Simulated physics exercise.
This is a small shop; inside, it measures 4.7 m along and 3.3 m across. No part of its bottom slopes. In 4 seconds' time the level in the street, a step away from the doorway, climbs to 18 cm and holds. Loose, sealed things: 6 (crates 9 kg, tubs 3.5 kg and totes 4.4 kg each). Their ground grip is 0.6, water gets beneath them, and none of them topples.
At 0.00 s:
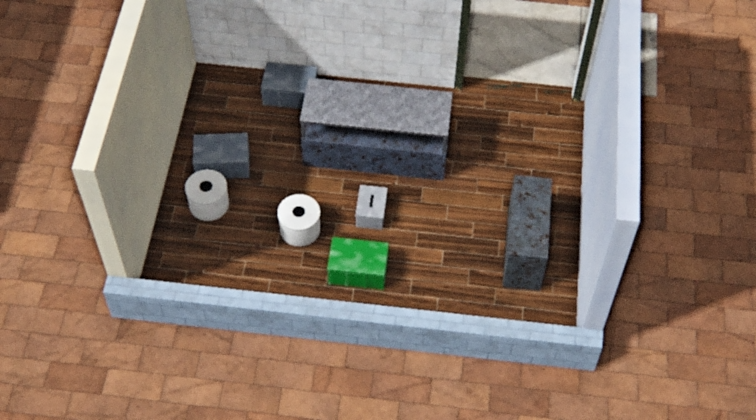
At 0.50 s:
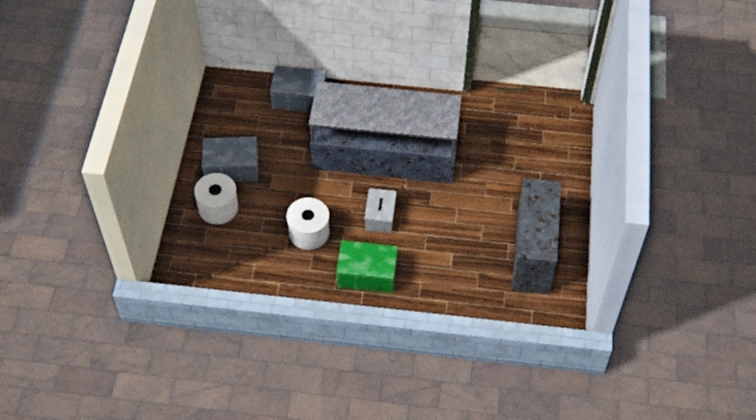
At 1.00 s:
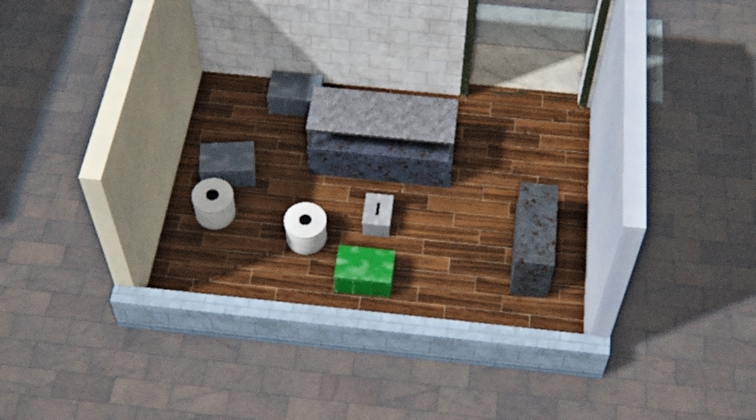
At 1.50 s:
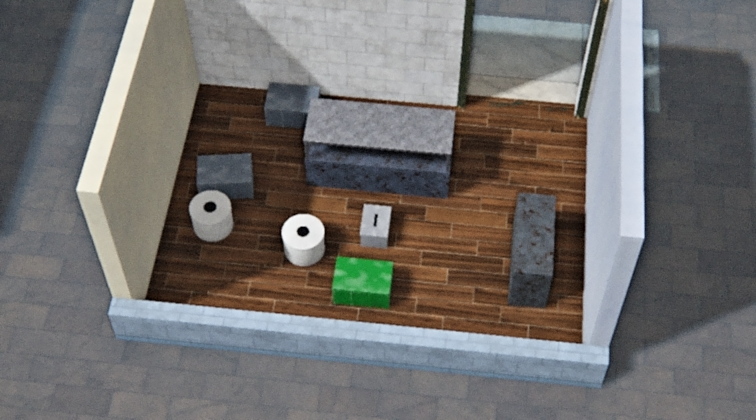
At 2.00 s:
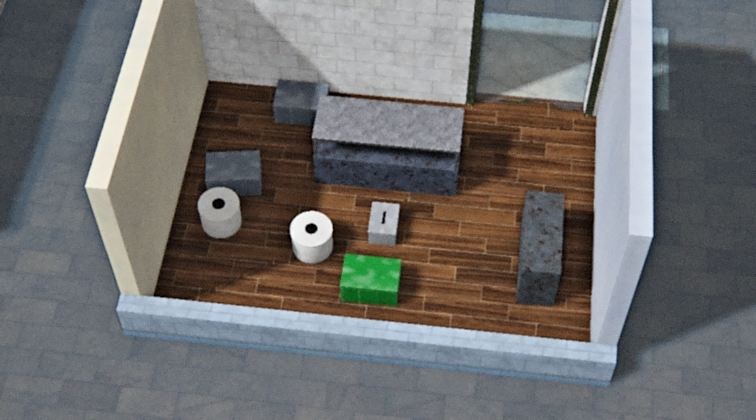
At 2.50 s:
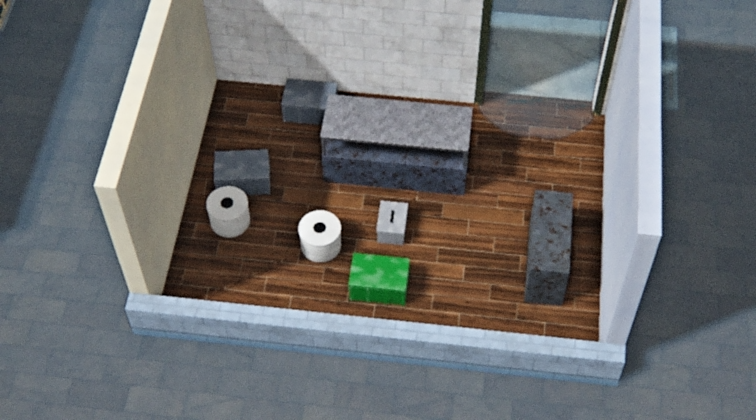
At first, a small open-topped shop with a wooden floor holds grey blocks, two white tubs and a green crate, with reddish-brown paving outside. The paving then turns grey and gradually bluish as water spreads over it, and a little reaches the floor by the doorway, while nothing inside shifts.
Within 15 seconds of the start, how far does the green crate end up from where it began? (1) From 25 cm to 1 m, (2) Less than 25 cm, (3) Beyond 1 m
3.
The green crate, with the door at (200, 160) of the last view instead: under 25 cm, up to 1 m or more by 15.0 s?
The green crate would go a long distance.
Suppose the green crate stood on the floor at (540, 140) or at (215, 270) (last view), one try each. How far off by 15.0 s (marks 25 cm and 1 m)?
In turn: It ends far away; it travels far.
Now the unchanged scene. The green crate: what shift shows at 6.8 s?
Around 5 centimetres.
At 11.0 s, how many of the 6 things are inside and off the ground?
Tally: 4 of them.
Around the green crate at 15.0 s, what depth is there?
Around 15 cm.
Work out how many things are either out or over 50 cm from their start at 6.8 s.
By then 0.
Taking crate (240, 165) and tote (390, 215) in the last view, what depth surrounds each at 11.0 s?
About 5 and 3 cm.
After 3.5 s the green crate is near (379, 272), 0.0 m from its start, aground; 0 afloat.
After 6.8 s the green crate is near (375, 273), 0.0 m from its start, aground; 0 afloat.
After 11.0 s the green crate is near (191, 226), 2.1 m from its start, afloat; 4 afloat.
After 15.0 s the green crate is near (229, 101), 2.8 m from its start, afloat; 6 afloat.
